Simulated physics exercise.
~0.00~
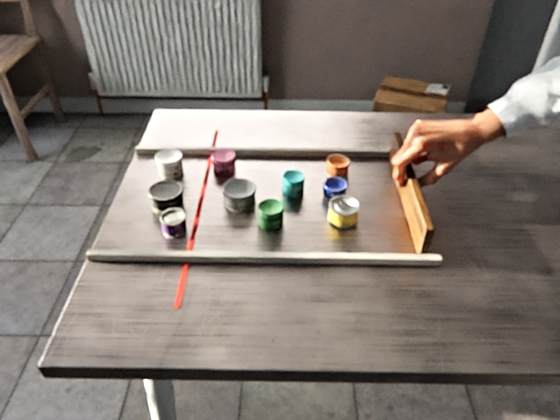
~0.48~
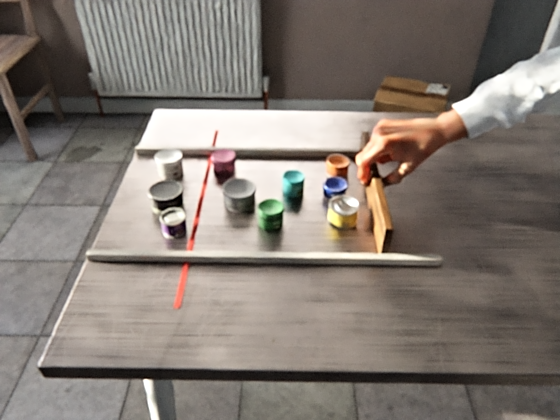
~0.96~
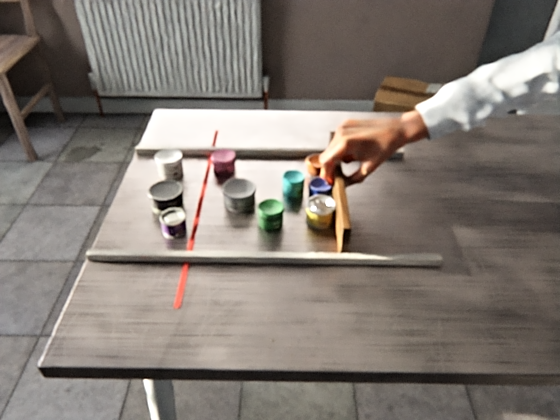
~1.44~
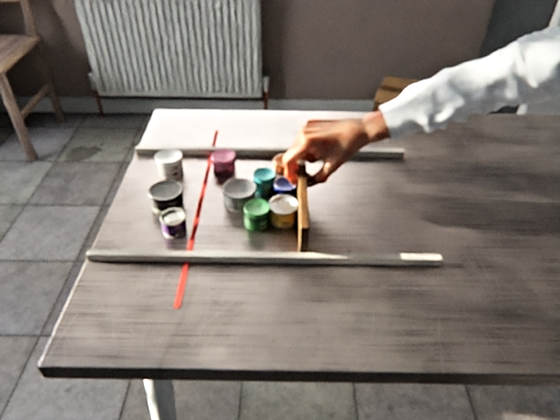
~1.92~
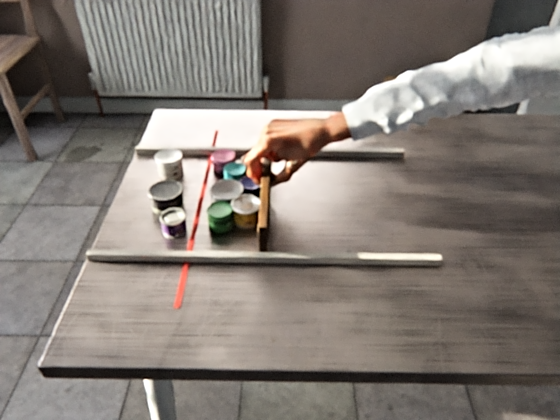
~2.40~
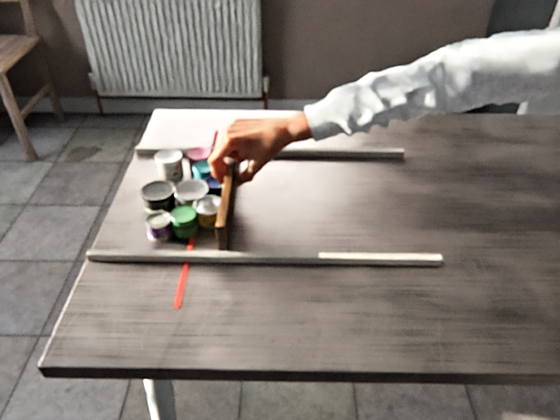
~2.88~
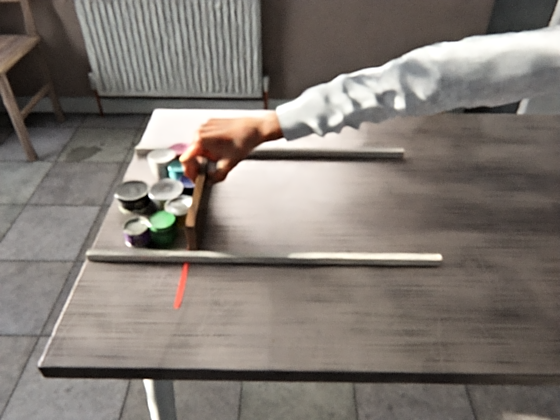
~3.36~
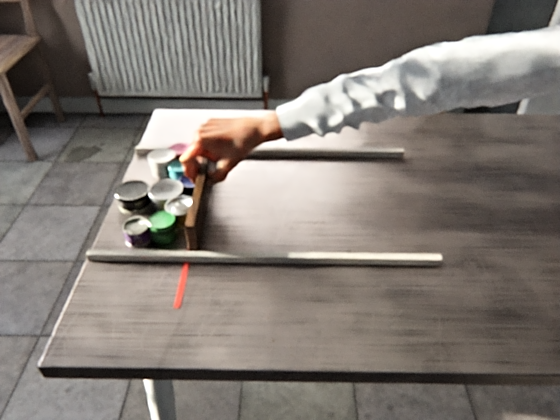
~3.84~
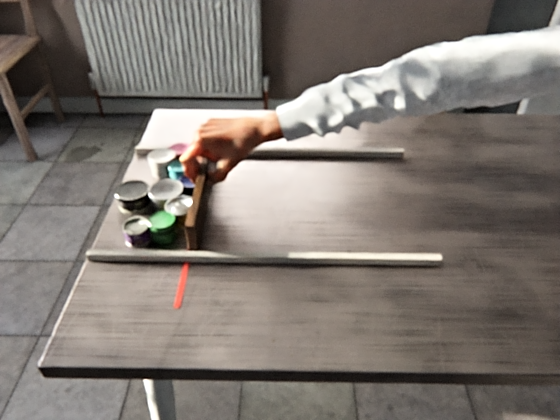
A hand holding an upright wooden board starts at the right of a group of small, colourful paint pots on a grey table, between two pale rails. The board slides left and meets the yellow, blue and orange pots, pushing them along. It gathers the turquoise and green ones next, then the grey one, bunching them together. The crowded pots are carried across the red tape line and press into the white, black and purple pots beyond it. Near the table's left end the board stops, and the hand holds it still, with the pots packed together on the tabletop and none fallen.
